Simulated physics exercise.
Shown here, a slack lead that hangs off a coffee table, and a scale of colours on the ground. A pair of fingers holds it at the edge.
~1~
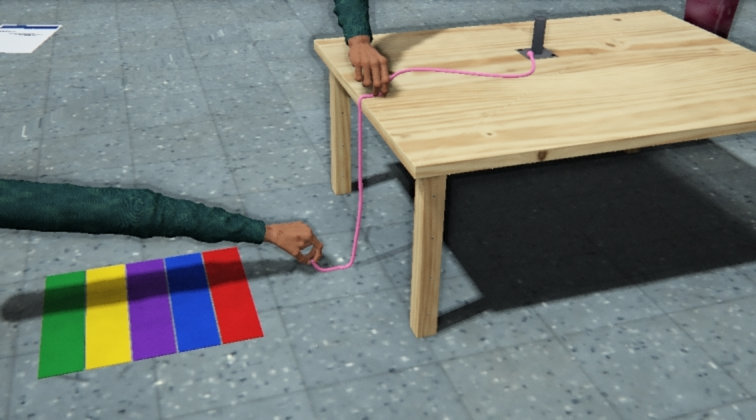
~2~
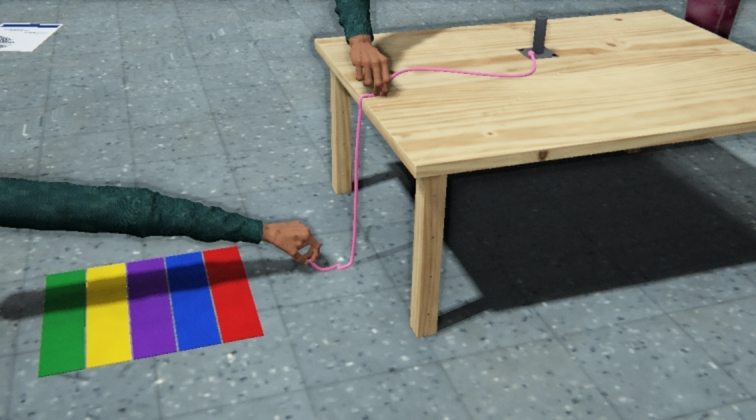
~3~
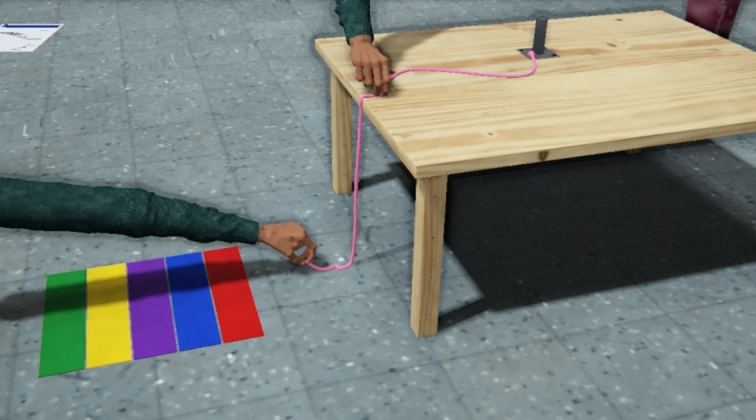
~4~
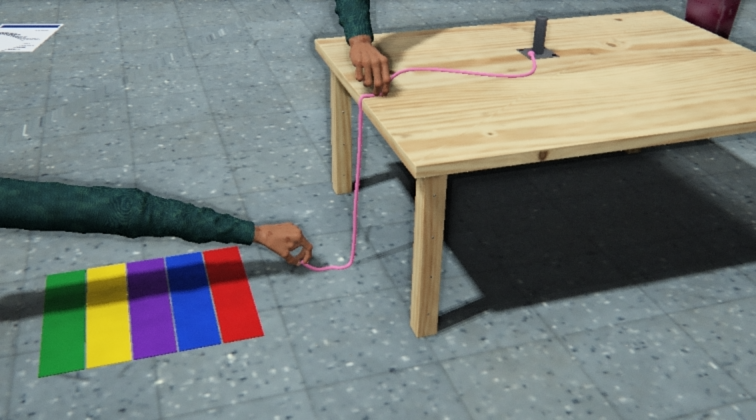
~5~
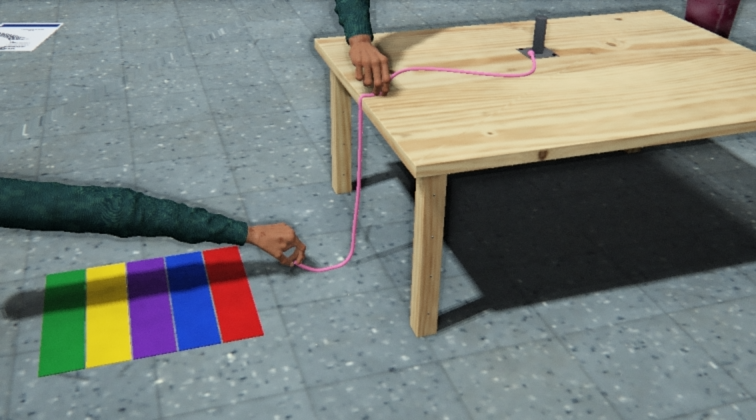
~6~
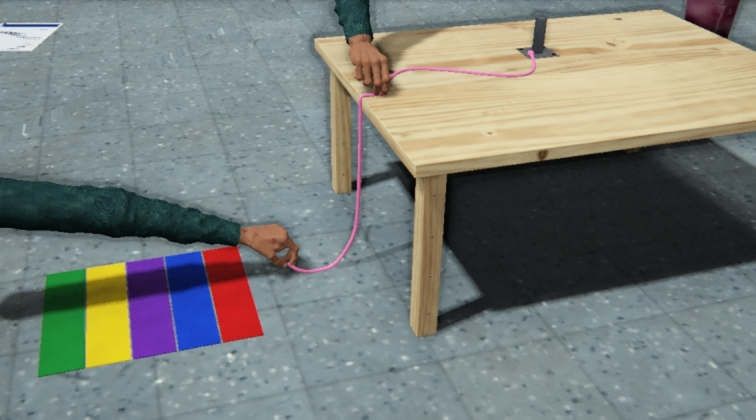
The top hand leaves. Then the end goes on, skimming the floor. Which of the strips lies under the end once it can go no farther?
The yellow one.
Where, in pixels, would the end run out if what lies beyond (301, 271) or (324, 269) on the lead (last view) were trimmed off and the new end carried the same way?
I'd say somewhere near (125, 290) the first time and near (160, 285) the second time.
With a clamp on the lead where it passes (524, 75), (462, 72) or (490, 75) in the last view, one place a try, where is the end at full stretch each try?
Approximately (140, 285), (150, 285) and (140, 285), respectively.
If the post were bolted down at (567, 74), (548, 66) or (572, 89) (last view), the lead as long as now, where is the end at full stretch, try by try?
It works out at around (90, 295), (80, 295) and (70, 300) for the three tries.
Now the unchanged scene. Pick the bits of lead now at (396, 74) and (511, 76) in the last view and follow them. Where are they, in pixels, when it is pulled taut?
Point one: (361, 88); point two: (465, 66).
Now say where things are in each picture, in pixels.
End (312, 260); red (239, 321); blue (197, 329); purple (153, 337); yellow (108, 345); green (62, 354), in the first frame.
End (310, 260); lead through (535, 65) (477, 74) (402, 72) (364, 98) (357, 178) (354, 246), in the second frame.
End (306, 261), in the third frame.
End (302, 262); lead through (535, 65) (477, 74) (402, 72) (364, 99) (358, 178) (354, 247), in the fourth frame.
End (295, 262), in the fifth frame.
End (288, 263); lead through (534, 65) (477, 73) (401, 71) (364, 98) (359, 178) (348, 246), in the sixth frame.
Soon after, end near (170, 282); over blue.
After that, end near (126, 289); over purple.
At the stop, end near (100, 294); over yellow. It gets as far as the yellow strip.
